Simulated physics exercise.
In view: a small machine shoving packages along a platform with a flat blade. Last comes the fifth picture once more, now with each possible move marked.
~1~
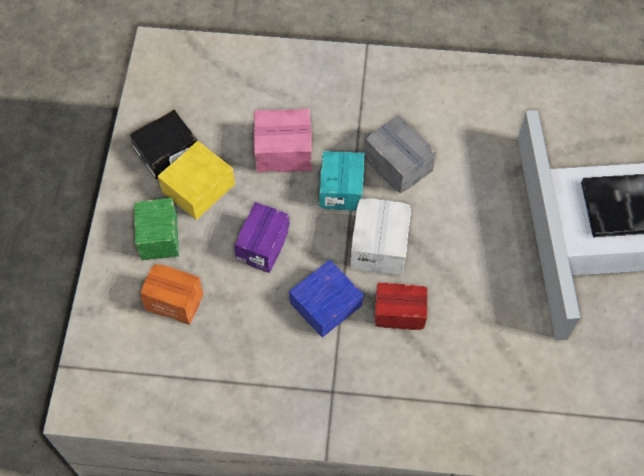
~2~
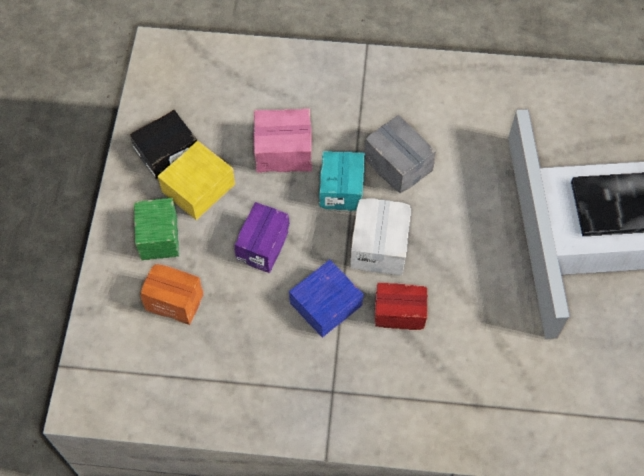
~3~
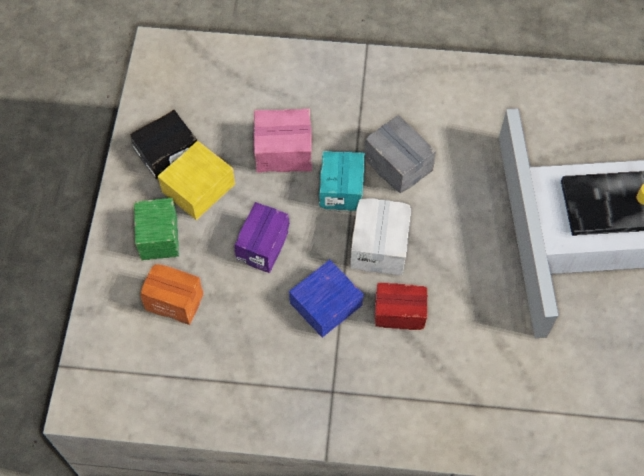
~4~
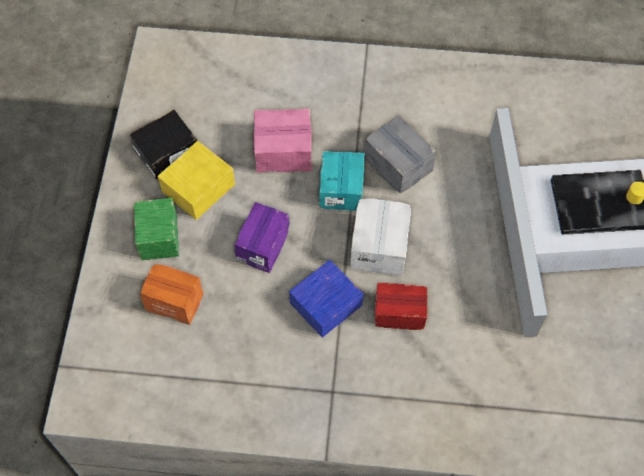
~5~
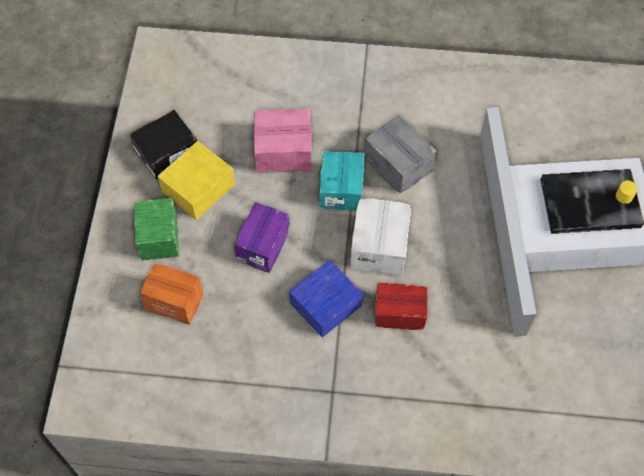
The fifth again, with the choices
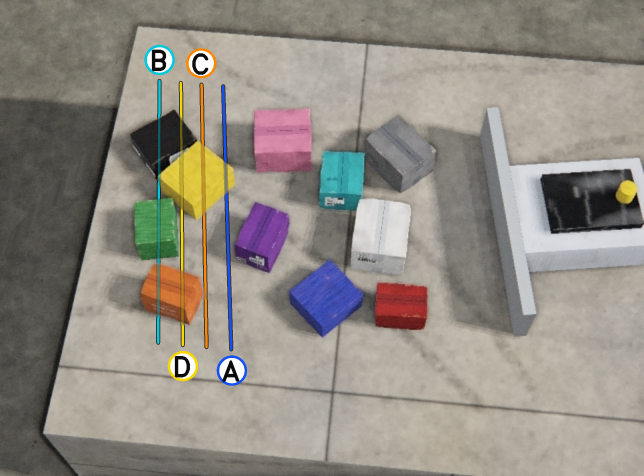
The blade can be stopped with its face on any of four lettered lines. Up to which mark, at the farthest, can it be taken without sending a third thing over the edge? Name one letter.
No farther than C.
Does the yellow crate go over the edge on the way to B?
By then, yes.
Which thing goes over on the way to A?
It is the black parcel.
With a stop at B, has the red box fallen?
No.
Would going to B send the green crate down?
By then, yes.
On the marked copy, A at (227, 209); B at (159, 203); C at (204, 207); D at (182, 205).
Taking C. A third of the way, robot (473, 191); grey box (354, 139); red box (376, 308).
Two thirds of the way, robot (362, 182); black parcel (145, 142); orange box (156, 293).
When it is over, robot (278, 175); black parcel over the edge; green crate (92, 227); one fallen.
As for the rest, A is within the limit but short; B drops six; D drops four.
